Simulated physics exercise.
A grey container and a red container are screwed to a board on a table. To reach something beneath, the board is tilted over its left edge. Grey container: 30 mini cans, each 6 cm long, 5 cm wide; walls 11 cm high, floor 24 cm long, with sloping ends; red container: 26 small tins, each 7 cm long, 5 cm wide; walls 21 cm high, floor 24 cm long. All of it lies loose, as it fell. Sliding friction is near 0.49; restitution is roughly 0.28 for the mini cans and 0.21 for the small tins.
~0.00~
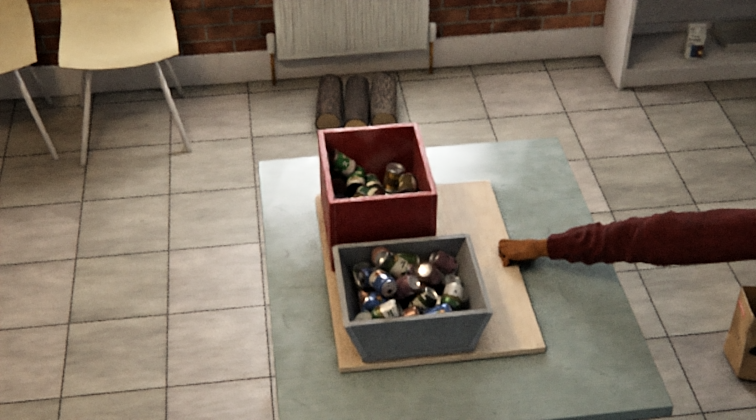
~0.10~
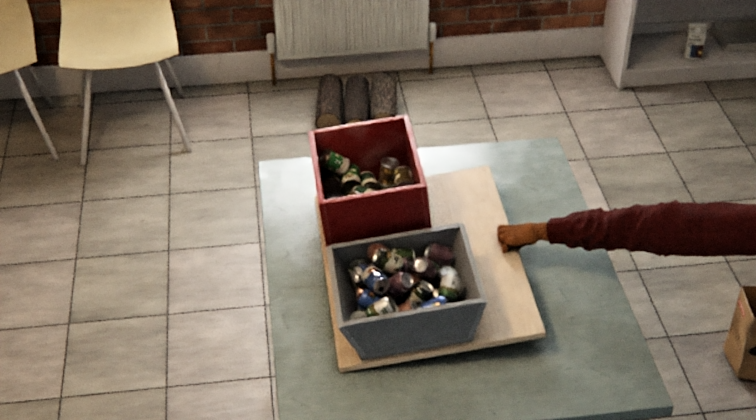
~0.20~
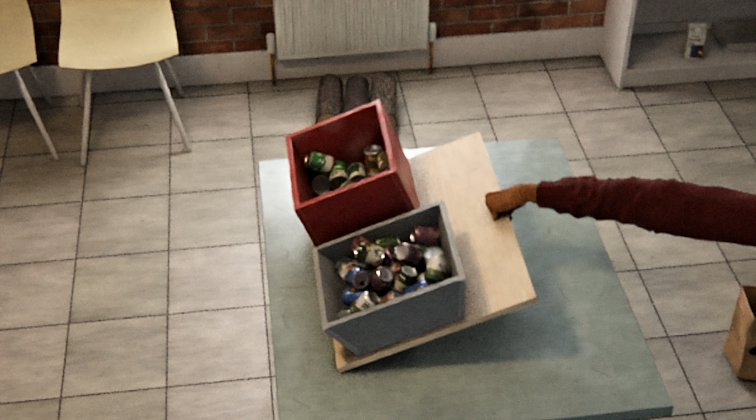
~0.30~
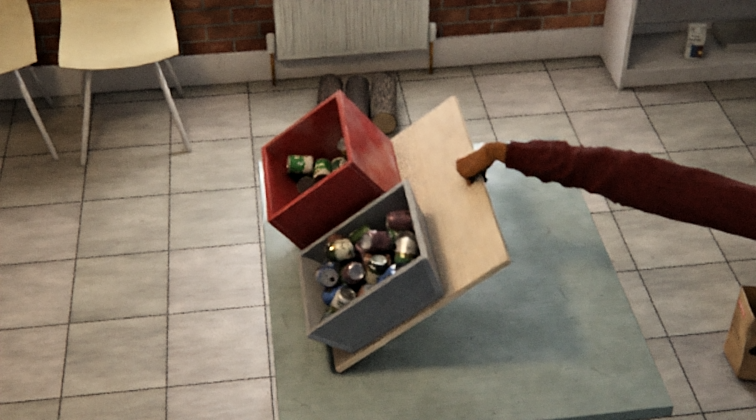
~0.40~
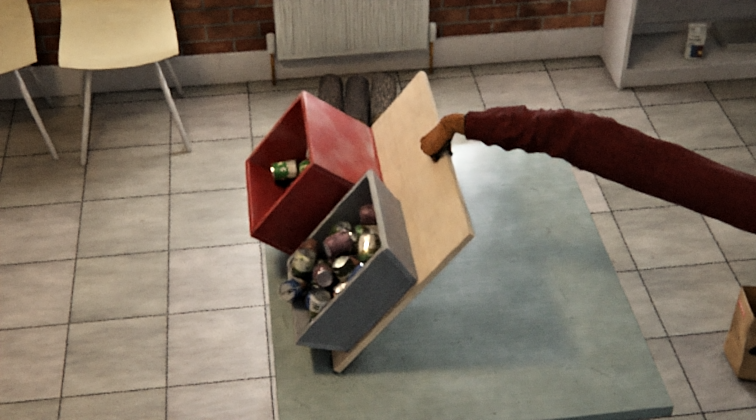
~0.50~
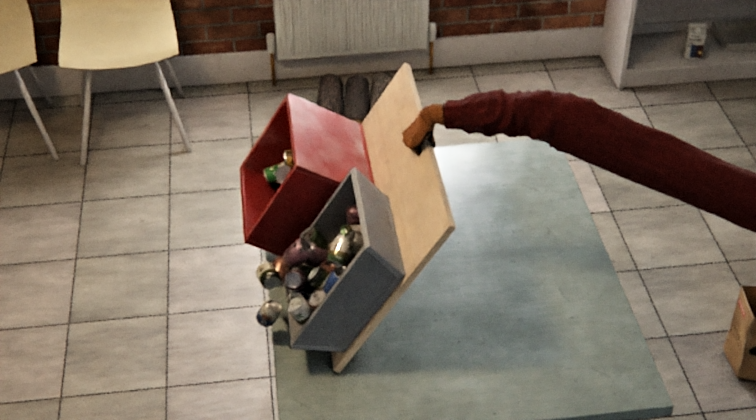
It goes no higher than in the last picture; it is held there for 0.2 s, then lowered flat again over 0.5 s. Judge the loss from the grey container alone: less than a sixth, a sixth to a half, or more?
Out of the grey container go a sixth to a half of the mini cans.
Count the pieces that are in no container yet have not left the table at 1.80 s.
Some 1 pieces.
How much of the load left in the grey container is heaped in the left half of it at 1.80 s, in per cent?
Some 60 per cent.
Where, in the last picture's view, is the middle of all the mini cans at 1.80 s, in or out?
Around (375, 316).
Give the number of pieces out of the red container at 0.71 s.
About: Red container 0.
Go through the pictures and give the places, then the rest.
In the first picture (places track the rim corner closest to us here), grey container (349, 324); red container (334, 201); tipped 0°; all still inside.
The second picture shows grey container (343, 324); red container (324, 202); tipped 6°.
The third picture shows grey container (327, 326); red container (299, 206); tipped 20°.
The fourth picture shows grey container (309, 332); red container (272, 217); tipped 38°.
The fifth picture shows grey container (297, 339); red container (253, 231); tipped 52°.
The sixth picture shows grey container (292, 343); red container (247, 237); tipped 58°; 1 out, the lowest can at (269, 313).
After 0.71 s, tilt 58°; the grey container is down by 8 of 30 and the red container has all 26.
After 0.97 s, tilt 26°; the grey container is down by 11 of 30 and the red container has all 26.
After 1.33 s, tilt 0°; the grey container is down by 11 of 30 and the red container has all 26.
Outcome (at 1.80 s), the grey container is down by 11 of 30 and the red container has all 26. Asked share, 11 of 30, 37 per cent.
